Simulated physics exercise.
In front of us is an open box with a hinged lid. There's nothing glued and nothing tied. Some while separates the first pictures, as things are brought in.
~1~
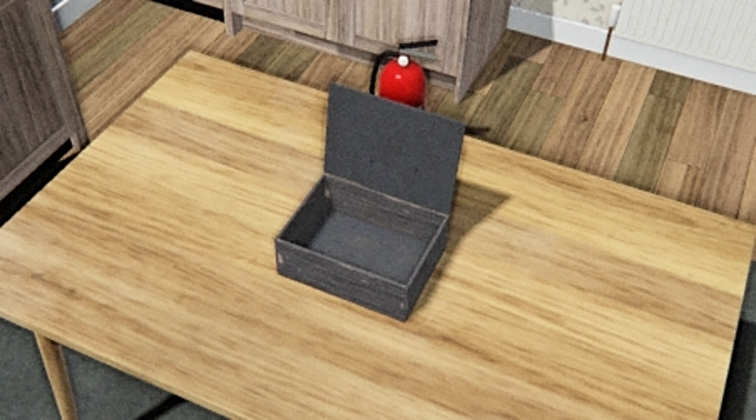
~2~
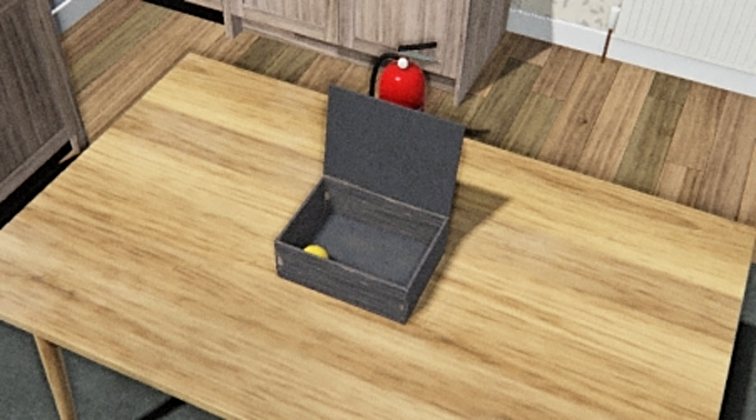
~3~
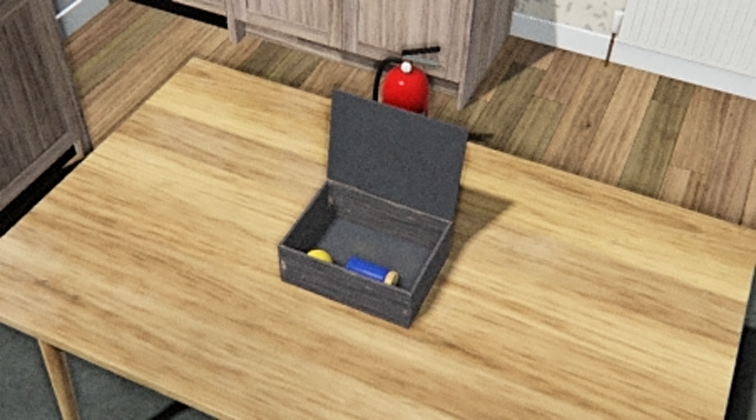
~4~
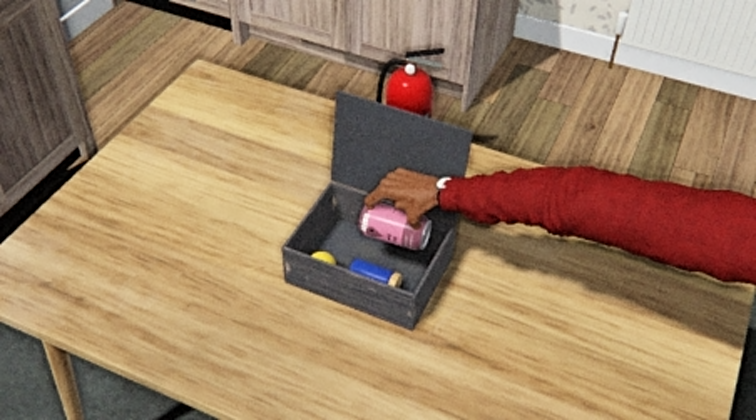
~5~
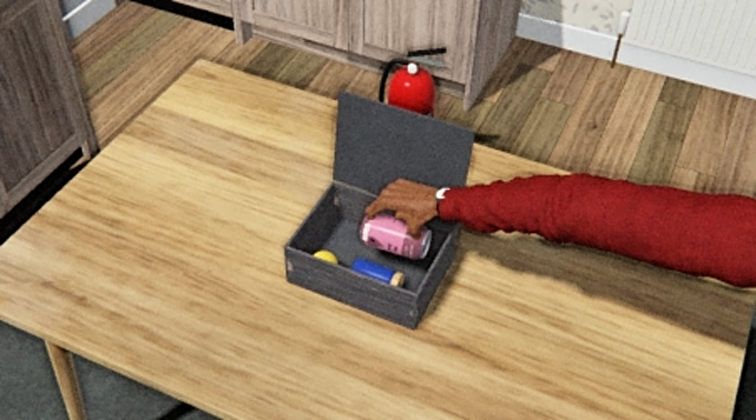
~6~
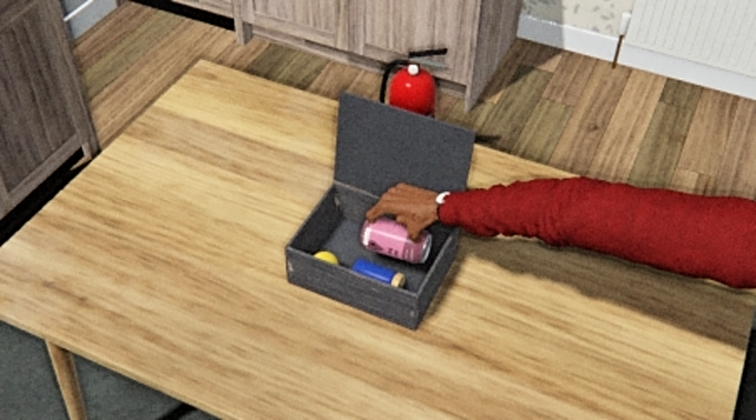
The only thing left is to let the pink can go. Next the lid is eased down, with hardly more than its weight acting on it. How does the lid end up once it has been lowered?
The lid lies flat on the box.
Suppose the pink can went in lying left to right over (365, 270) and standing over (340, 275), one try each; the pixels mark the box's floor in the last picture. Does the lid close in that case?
On the first go the lid settles shut, and on the second go it settles shut.
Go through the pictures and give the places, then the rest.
In the first picture, the last thing is not in view yet.
In the second picture, the last thing is not in view yet.
In the third picture, the last thing is not in view yet; blue shaker (371, 275).
The fourth picture shows still above its spot; pink can (395, 226); blue shaker (375, 277).
The fifth picture shows still above its spot; pink can (395, 235); blue shaker (378, 277).
The sixth picture shows in place under the hand; pink can (396, 239); blue shaker (378, 277).
Then, 1.20 s past the last view, lid 86° above the rim; pink can displaced about its own width near (400, 245); blue shaker displaced a little.
Then, 1.70 s past the last view, lid 41° above the rim; pink can displaced about its own width near (401, 243); blue shaker displaced a little.
Finally, lid shut; moved from the start, pink can; the other 2 still in place. Final places as the last picture's camera would see them, pink can near (402, 242).
